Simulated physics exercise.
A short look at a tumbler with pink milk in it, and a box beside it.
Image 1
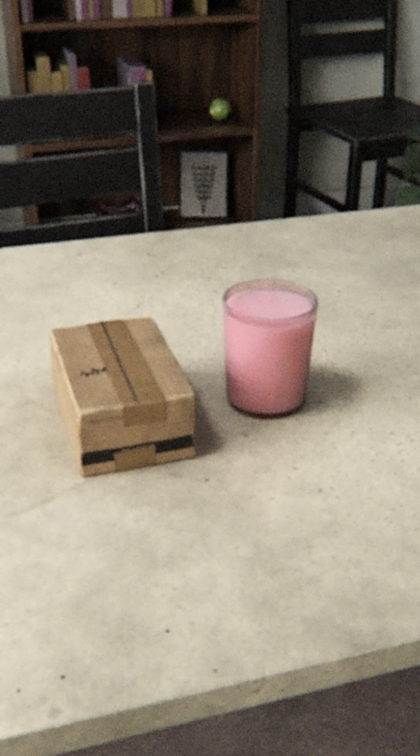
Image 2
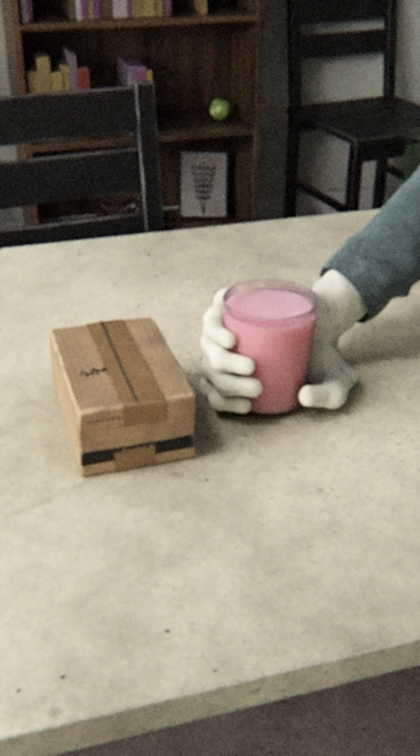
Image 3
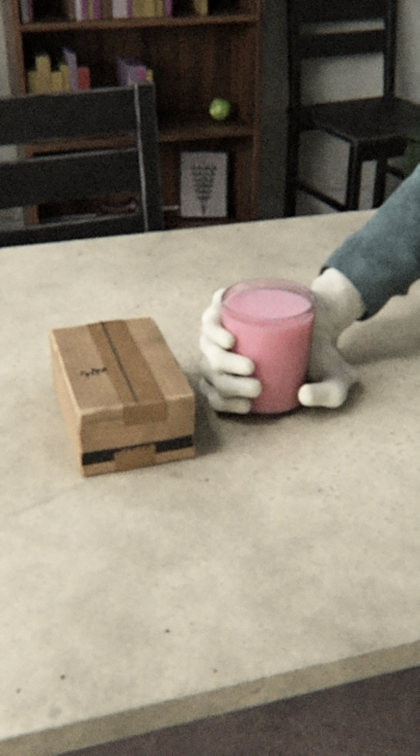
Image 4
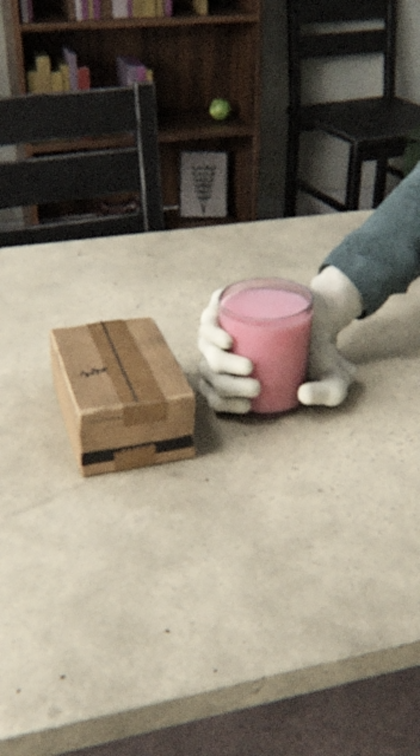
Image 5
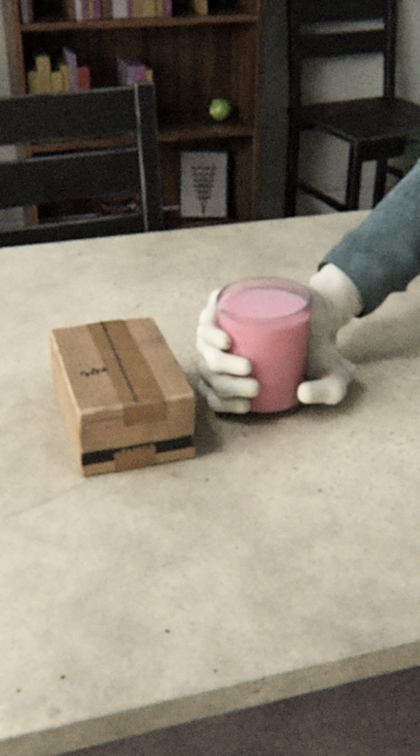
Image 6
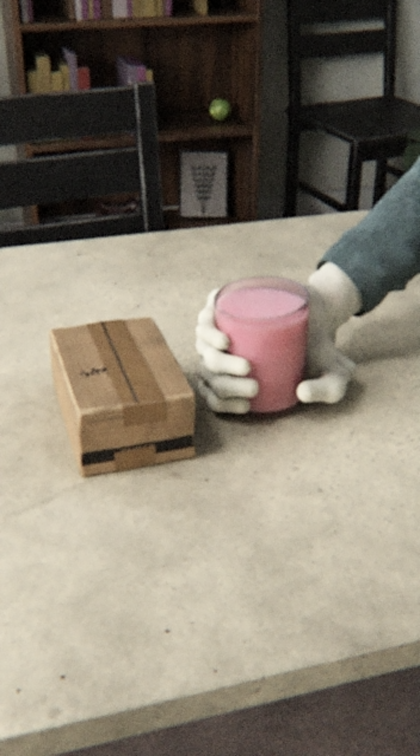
On a pale stone-topped table, a glass tumbler nearly full of pink milk stands to the right of a cardboard box; a pale hand in a blue-grey sleeve grips the glass and leans it slightly left towards the box.
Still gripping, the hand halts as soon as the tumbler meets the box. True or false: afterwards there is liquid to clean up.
True.
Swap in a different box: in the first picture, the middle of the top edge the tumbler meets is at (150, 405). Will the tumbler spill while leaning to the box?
Outcome: Overflow.
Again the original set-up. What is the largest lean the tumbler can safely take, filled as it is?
I'd say at some 15 degrees.
Soon after, the tumbler leans by about 20°; some has gone over its rim; nearly all of the pink milk is inside.
Later, the tumbler leans by about 30°; some has gone over its rim; nearly all of the pink milk is inside.
In the end, the tumbler leans by about 35°, against the box; some has gone over its rim; about three quarters of the pink milk is inside.
